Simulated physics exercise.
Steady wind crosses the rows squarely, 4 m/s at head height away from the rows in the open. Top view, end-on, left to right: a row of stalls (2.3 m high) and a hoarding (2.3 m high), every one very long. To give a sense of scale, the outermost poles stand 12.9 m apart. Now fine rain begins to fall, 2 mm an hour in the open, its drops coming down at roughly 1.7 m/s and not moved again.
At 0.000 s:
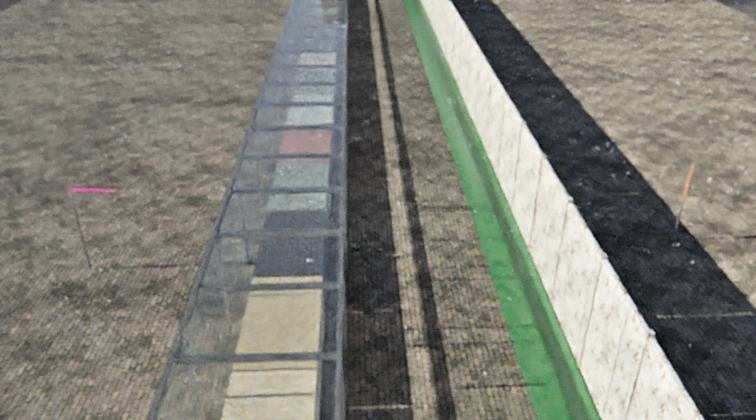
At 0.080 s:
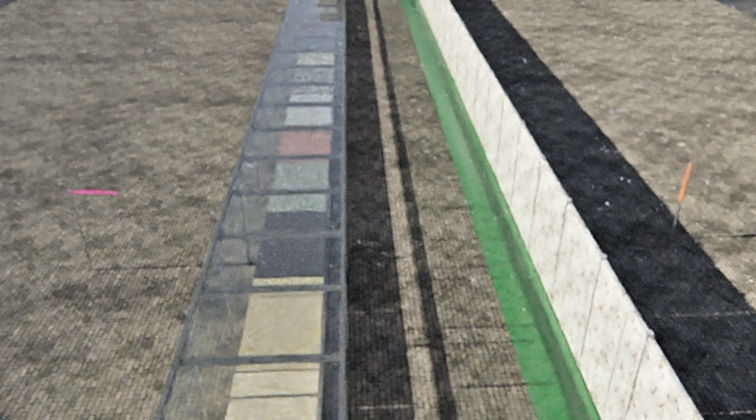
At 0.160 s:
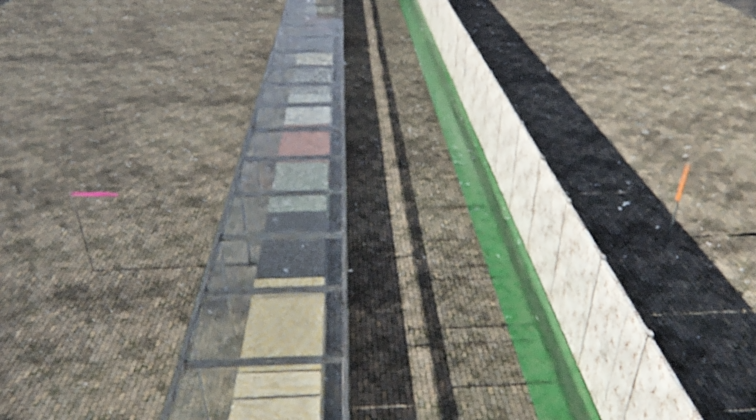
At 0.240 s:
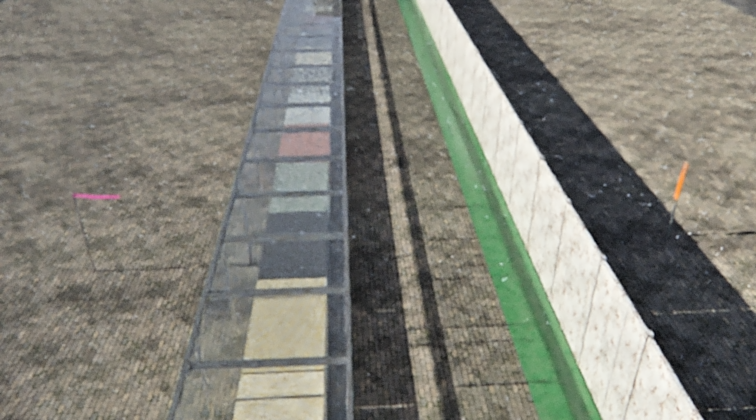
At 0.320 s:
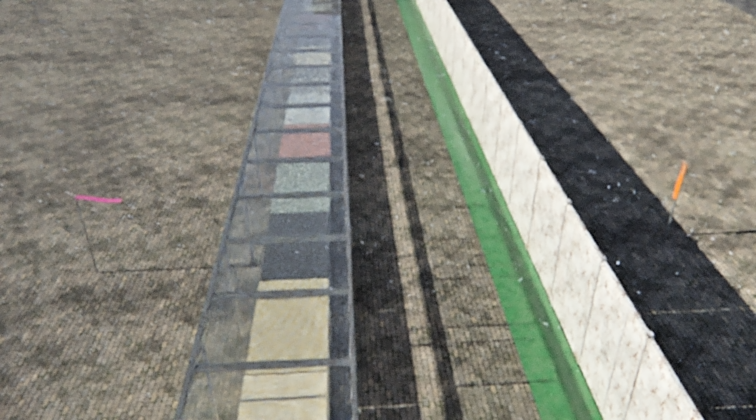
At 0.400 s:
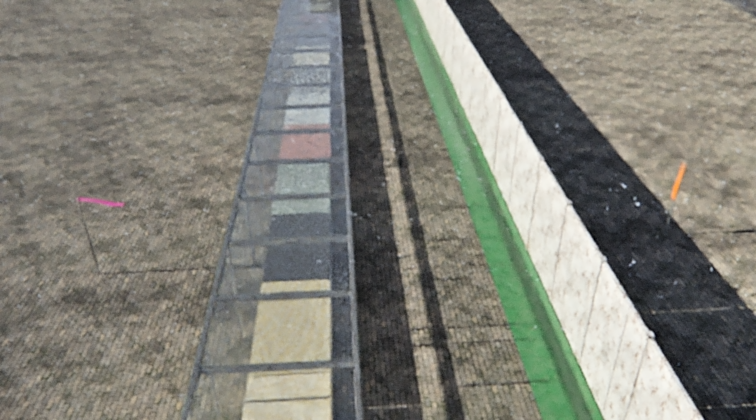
Open ground with a row of stalls and a hoarding, pink ribbon streaming rightward at left, orange ribbon barely stirring at right.
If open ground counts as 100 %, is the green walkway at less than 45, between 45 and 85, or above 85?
I would say above 85 %.
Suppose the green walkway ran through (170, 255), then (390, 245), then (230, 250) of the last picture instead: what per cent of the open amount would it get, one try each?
100 %, then 30 %, then 90 %.
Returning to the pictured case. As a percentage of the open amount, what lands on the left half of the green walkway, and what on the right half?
Estimate: Left close to 105 %, right close to 95 %.
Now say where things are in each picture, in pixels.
The left ribbon ends at (115, 190), leaning 85 degrees to the right, in the first frame.
The right ribbon ends at (680, 201), hanging almost straight and the green one passes (501, 241), in the second frame.
The left ribbon ends at (118, 195), leaning 85 degrees to the right, above the rows the drops slant 75 degrees from upright, towards the right and the top of the hoarding crosses (520, 121), in the third frame.
The right ribbon ends at (676, 199), hanging almost straight and the green one passes (480, 187), in the fourth frame.
The left ribbon ends at (121, 200), leaning 85 degrees to the right and above the rows the drops slant 75 degrees from upright, towards the right, in the fifth frame.
The right ribbon ends at (673, 199), hanging almost straight and the top of the hoarding crosses (519, 122), in the sixth frame.
After 10 minutes open ground has 0.3 mm and the green walkway 0.3 mm.
After 30 minutes open ground has 1.0 mm and the green walkway 1.0 mm.
After 60 minutes open ground has 2.0 mm and the green walkway 2.0 mm, so the green walkway has 99 % of the open amount; the left half of it has 103 %, the right half 95 %.
